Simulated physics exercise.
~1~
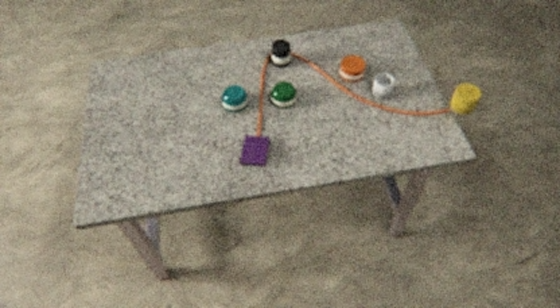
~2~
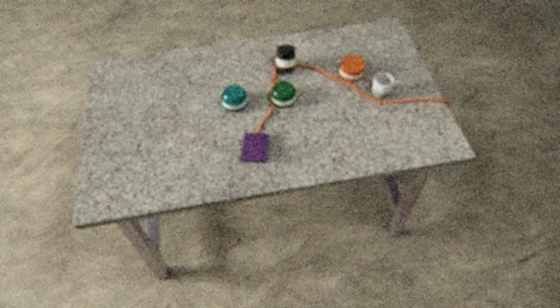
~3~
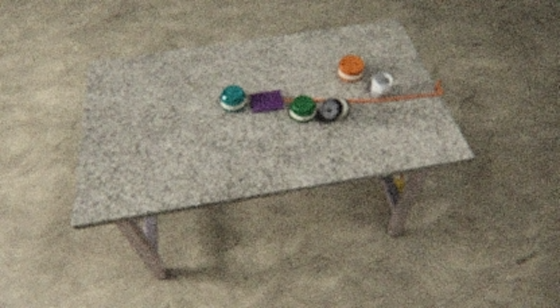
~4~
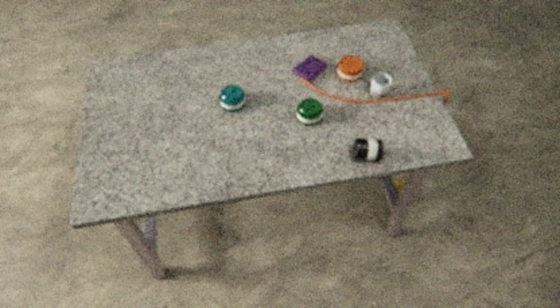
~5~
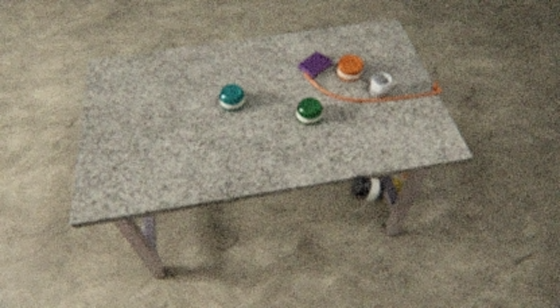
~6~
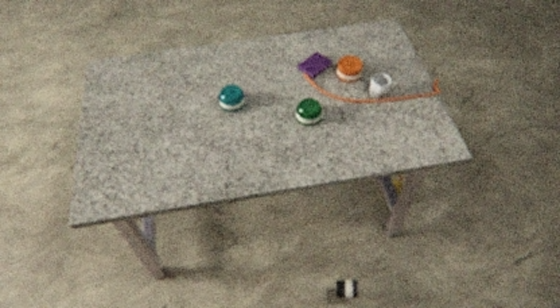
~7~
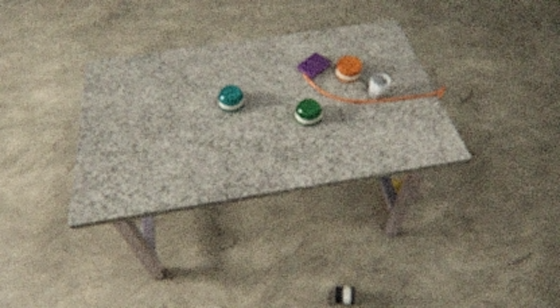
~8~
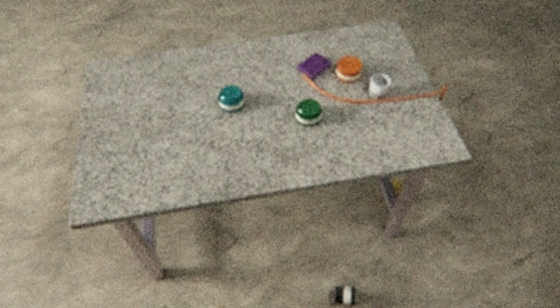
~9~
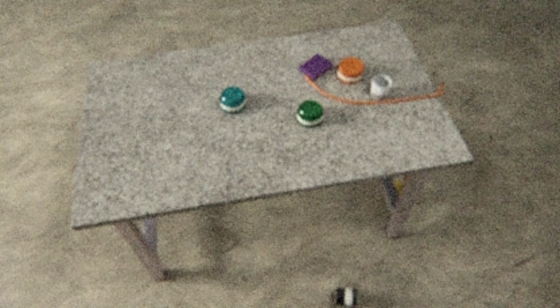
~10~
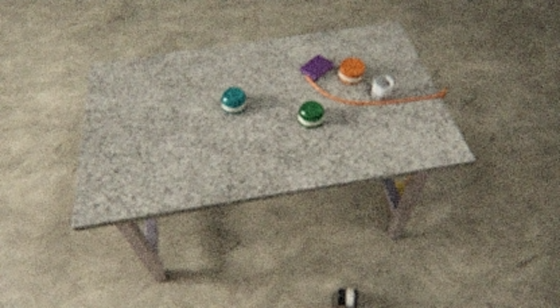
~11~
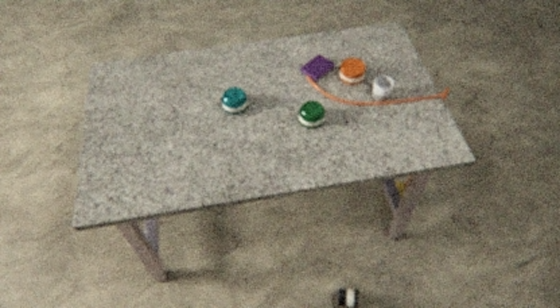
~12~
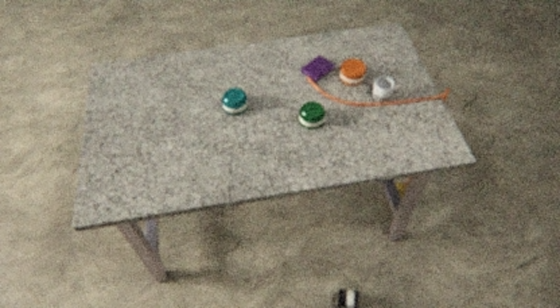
At first, an orange cable runs from a purple phone around a black canister and past an orange tin and a white mug to a yellow speaker at the right of a speckled gray table. The speaker drops over the edge, and the phone slides up while the canister swings down and right, beside the green jar, which shifts slightly right. The phone then moves toward the orange tin as the canister tips onto its side and falls off the front. It ends lying on the floor, while the teal jar, tin and mug keep their places above.
